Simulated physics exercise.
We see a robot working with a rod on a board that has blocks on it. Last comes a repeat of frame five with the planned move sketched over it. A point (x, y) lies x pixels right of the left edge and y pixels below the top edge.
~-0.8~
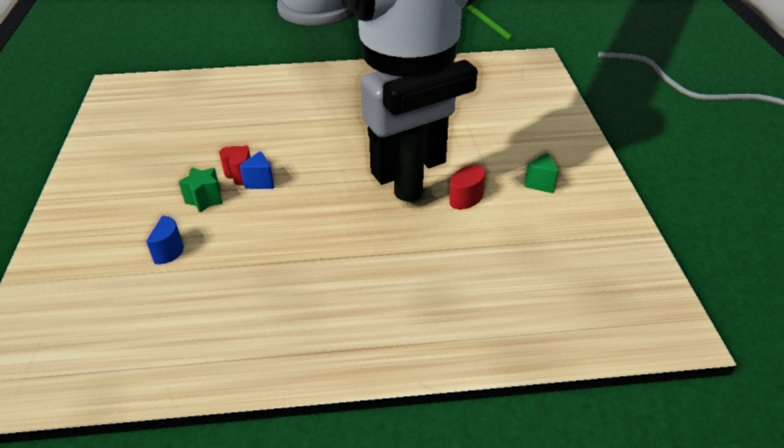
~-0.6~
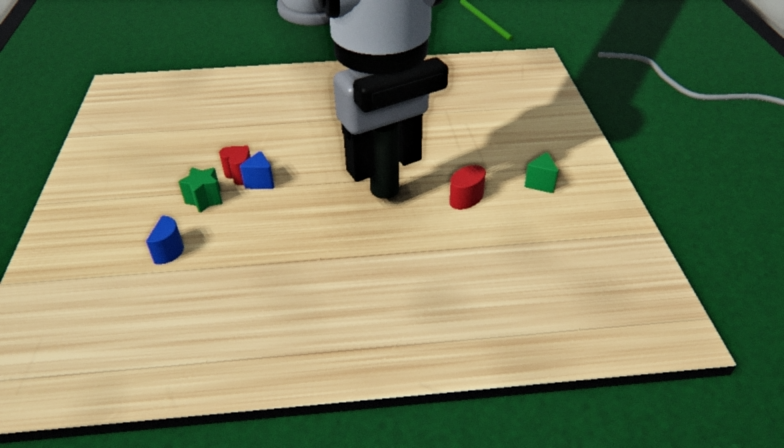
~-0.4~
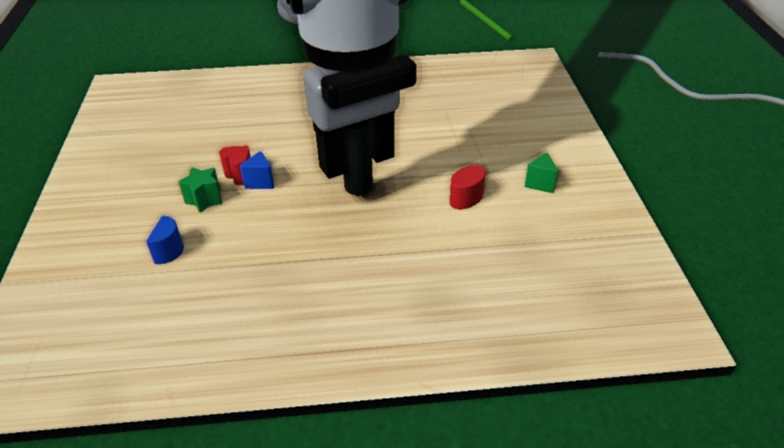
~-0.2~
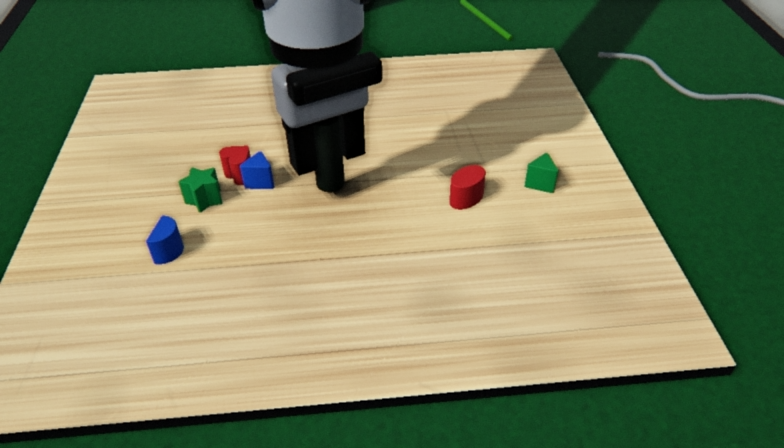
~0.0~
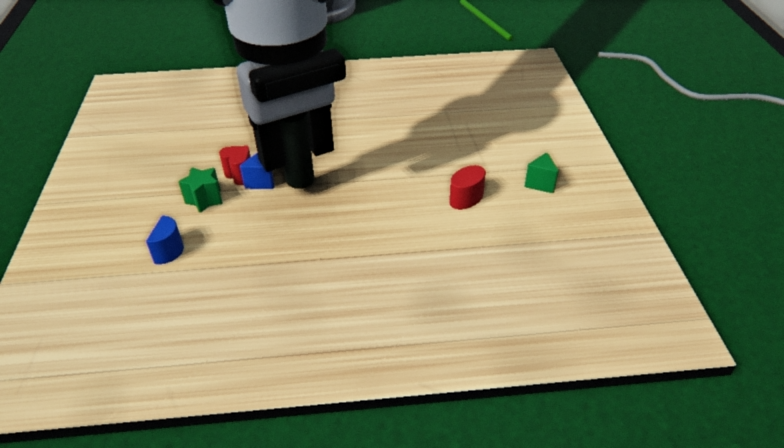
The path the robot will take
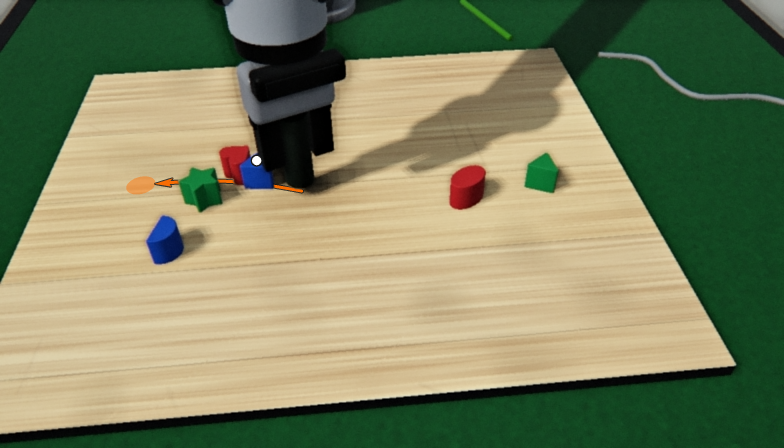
On a wooden board with a green surround, a robot arm holding a dark rod moves steadily leftward from beside a red block toward a cluster of green, red and blue blocks, while all the blocks stay still.
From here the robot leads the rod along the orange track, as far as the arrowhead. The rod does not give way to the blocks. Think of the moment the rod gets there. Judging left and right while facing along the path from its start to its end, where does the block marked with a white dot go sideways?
The shift is to the left of that direction.
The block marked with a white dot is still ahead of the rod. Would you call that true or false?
That claim is true.
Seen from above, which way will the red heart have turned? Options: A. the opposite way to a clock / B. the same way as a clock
That would be B.
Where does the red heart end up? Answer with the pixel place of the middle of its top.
Its top middle: (208, 143).
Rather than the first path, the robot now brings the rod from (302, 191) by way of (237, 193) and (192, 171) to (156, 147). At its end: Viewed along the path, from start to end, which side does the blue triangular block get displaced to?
Sideways shift: Right.
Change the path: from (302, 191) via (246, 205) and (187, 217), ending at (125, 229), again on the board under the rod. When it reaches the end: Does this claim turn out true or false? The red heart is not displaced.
It is true.
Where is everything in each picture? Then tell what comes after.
The first frame shows tip of the rod (409, 193), middles of tops, green star block (199, 177), red heart (235, 153), blue triangular block (257, 161).
The second frame shows rod (385, 190), nothing pushed.
The third frame shows rod (359, 187), nothing pushed.
The fourth frame shows rod (331, 184), nothing pushed.
The fifth frame shows rod (300, 180), green star block (199, 177), red heart (235, 153), blue triangular block (257, 161).
The line goes from (302, 191) via (224, 181), ending at (141, 185); the dot is on the blue triangular block.
On the path given first. One third of the way, rod (247, 172); red heart (218, 149), turned 60° clockwise; blue triangular block (220, 162), turned 25° clockwise.
Two thirds of the way, rod (193, 170); green star block (185, 181), turned 55° anticlockwise; red heart (208, 143), turned 90° clockwise; blue triangular block (165, 162).
At the end, rod (137, 175); green star block (185, 181), turned 55° anticlockwise; red heart (208, 143), turned 90° clockwise; blue triangular block (108, 166), turned 15° clockwise.
